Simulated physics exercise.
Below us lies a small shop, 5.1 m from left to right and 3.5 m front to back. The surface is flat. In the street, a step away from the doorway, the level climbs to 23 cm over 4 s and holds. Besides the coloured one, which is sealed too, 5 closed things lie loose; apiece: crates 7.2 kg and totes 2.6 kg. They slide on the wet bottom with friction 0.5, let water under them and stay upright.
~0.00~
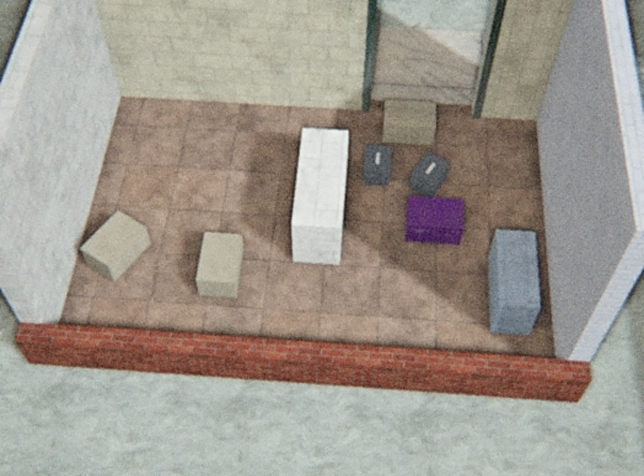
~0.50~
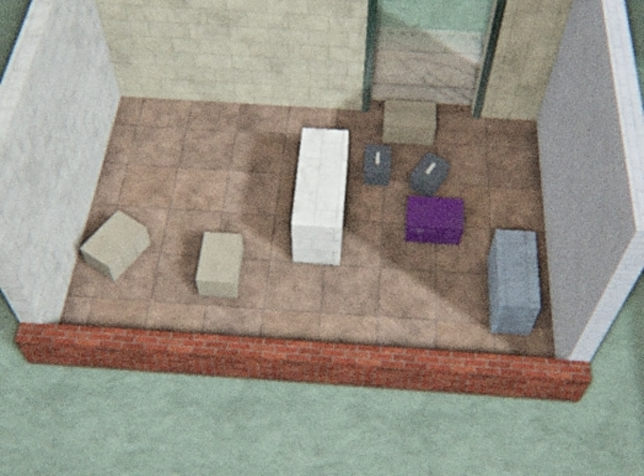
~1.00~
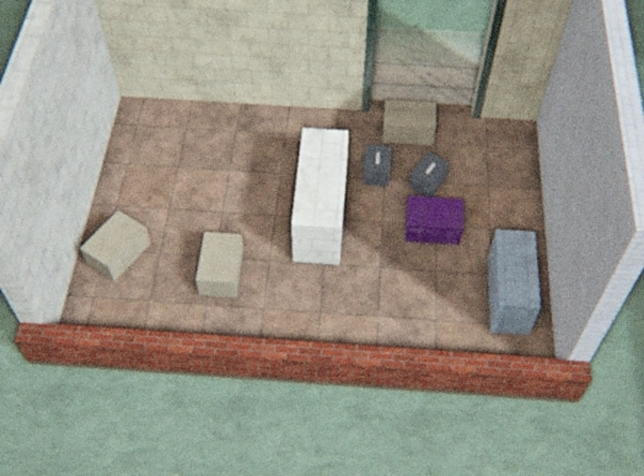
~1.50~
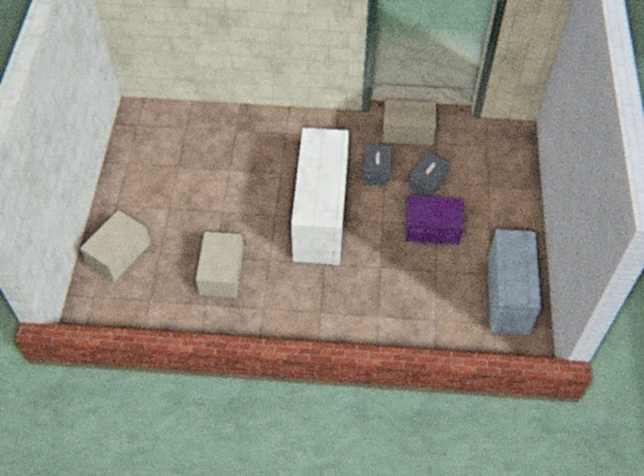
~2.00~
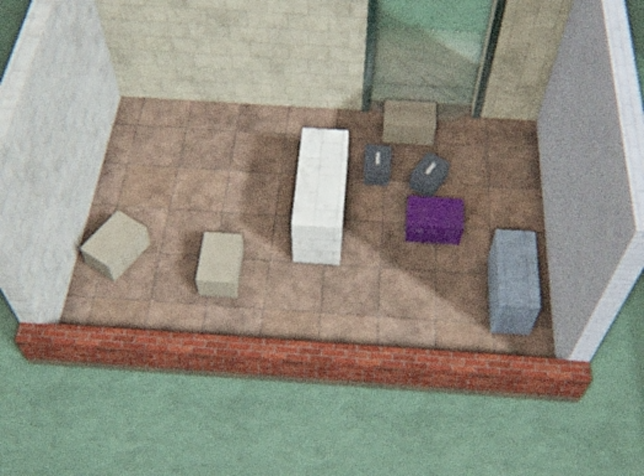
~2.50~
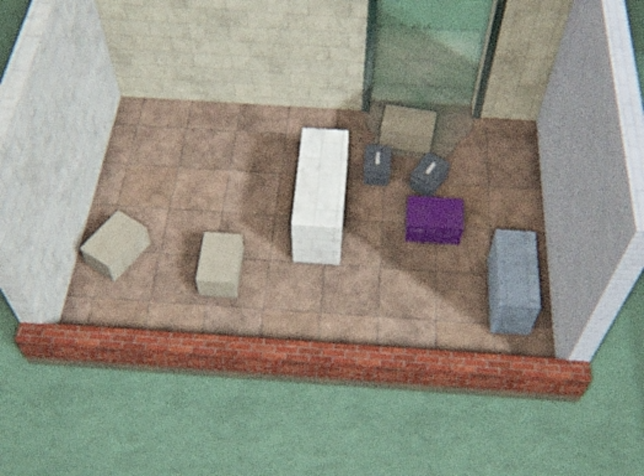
Greenish water covered the pale ground outside a small, open-topped shop, and later the tan box at the doorway turned slightly, while the purple crate and the other boxes inside stayed still.
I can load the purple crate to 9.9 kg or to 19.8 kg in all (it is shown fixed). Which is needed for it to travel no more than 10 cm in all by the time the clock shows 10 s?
For it, neither weight holds it.
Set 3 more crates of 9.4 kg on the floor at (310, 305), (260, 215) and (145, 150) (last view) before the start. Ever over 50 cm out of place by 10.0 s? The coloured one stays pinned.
In turn: Past it, under, short of it.
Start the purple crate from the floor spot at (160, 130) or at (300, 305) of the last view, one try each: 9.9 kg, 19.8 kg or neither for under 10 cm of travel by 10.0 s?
In turn: Either load holds; neither holds.
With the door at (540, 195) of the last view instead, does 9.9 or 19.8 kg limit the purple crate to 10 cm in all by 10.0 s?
Then neither load is enough.
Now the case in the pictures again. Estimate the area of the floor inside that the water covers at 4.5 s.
Roughly 6.0 m2.
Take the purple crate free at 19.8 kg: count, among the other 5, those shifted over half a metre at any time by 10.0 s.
I count 5.
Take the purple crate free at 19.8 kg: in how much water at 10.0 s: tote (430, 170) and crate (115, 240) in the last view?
About 9 and 8 cm.
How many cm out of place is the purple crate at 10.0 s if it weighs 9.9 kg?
About 140 cm.
After 3.5 s the purple crate would be 0 cm from its start with 9.9 kg and 0 cm from its start with 19.8 kg; 0 cm of water round it then.
After 4.5 s the purple crate would be 40 cm from its start with 9.9 kg and 13 cm from its start with 19.8 kg; 5 cm of water round it then.
After 7.0 s the purple crate would be 152 cm from its start with 9.9 kg and 124 cm from its start with 19.8 kg; 14 cm of water round it then.
After 10.0 s the purple crate would be 145 cm from its start with 9.9 kg and 143 cm from its start with 19.8 kg; 16 cm of water round it then.
